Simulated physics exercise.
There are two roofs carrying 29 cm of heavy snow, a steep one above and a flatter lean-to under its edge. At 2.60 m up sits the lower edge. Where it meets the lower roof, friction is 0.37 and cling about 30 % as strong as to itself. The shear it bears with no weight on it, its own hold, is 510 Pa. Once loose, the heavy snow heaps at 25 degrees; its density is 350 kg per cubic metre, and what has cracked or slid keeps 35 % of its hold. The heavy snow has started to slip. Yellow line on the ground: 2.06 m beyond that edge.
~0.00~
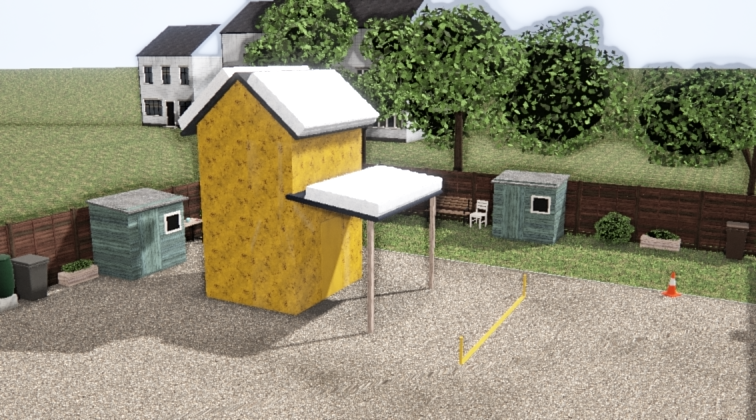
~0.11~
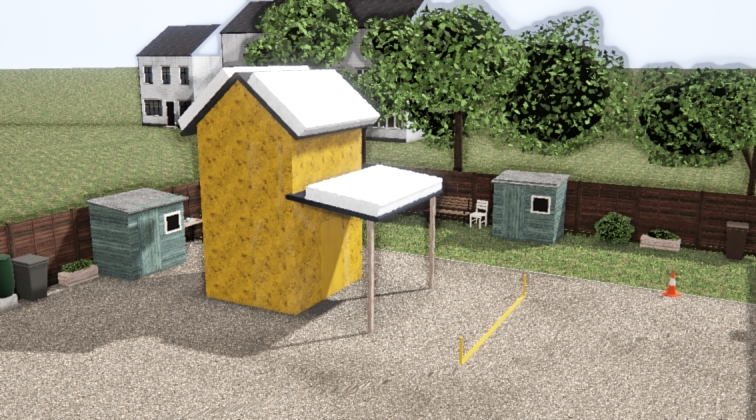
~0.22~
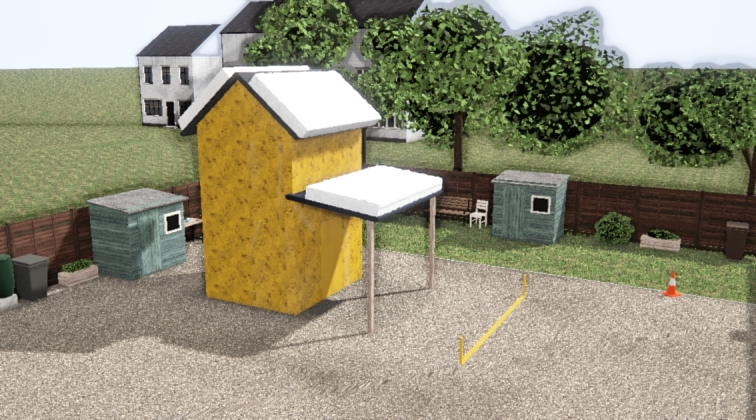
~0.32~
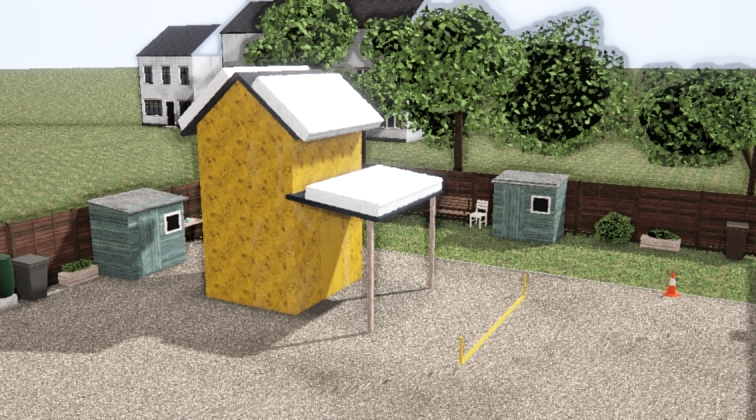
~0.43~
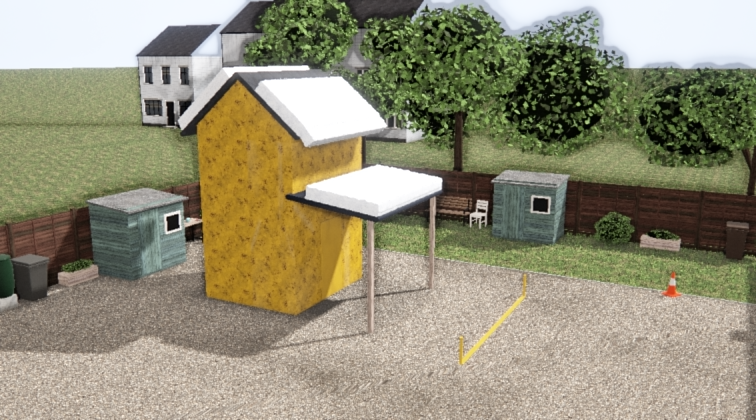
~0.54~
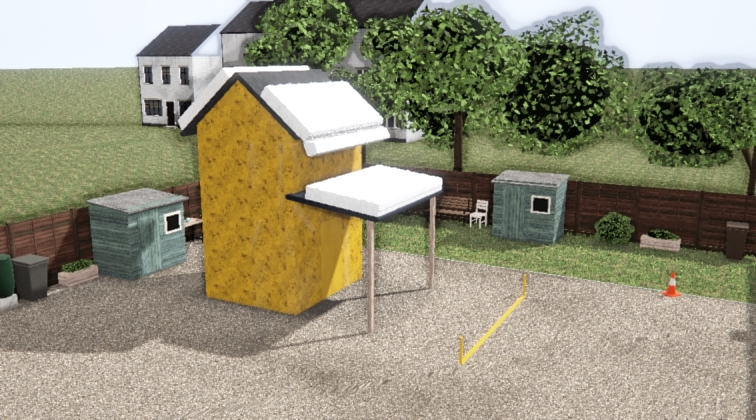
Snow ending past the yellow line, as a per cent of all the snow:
Roughly 1 %.
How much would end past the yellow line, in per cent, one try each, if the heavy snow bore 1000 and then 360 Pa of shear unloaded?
Result: 0 % for the first case, 4 % for the second.
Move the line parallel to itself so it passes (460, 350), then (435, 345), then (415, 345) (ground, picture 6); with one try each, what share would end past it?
Roughly 3 %, then 9 %, then 16 %.
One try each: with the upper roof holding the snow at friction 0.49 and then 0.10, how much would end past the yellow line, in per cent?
Respectively 0 percent and 10 percent.
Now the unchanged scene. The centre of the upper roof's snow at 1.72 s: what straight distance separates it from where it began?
2.8 m.
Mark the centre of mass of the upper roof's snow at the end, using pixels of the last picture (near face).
Somewhere about (369, 241), I'd say.
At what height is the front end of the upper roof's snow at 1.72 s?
Somewhere around 2.4 metres, I'd say.
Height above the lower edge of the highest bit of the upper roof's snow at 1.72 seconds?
Height above lower edge: Approx. 0.6 m.
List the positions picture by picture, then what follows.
The first picture shows leading edge of the heavy snow at (299, 135).
The second picture shows leading edge of the heavy snow at (300, 136), its middle shifted 1.8 cm.
The third picture shows leading edge of the heavy snow at (301, 127), its middle shifted 7.2 cm, 4 % of it past the upper edge, in one piece.
The fourth picture shows leading edge of the heavy snow at (304, 131), its middle shifted 16 cm, 10 % of it past the upper edge, in one piece.
The fifth picture shows leading edge of the heavy snow at (308, 134), its middle shifted 29 cm, 17 % of it past the upper edge, cracking.
The sixth picture shows leading edge of the heavy snow at (314, 142), its middle shifted 47 cm, 28 % of it past the upper edge, cracking.
After 1.08 s, none is below the lower edge and 0 % is past the line.
After 1.72 s, 4 % is below the lower edge and 0 % is past the line.
After 2.36 s, 29 % is below the lower edge and 0 % is past the line.
After 3.00 s, 32 % is below the lower edge and 1 % is past the line.
After 3.30 s, at the end, 32 % is below the lower edge and 1 % is past the line.
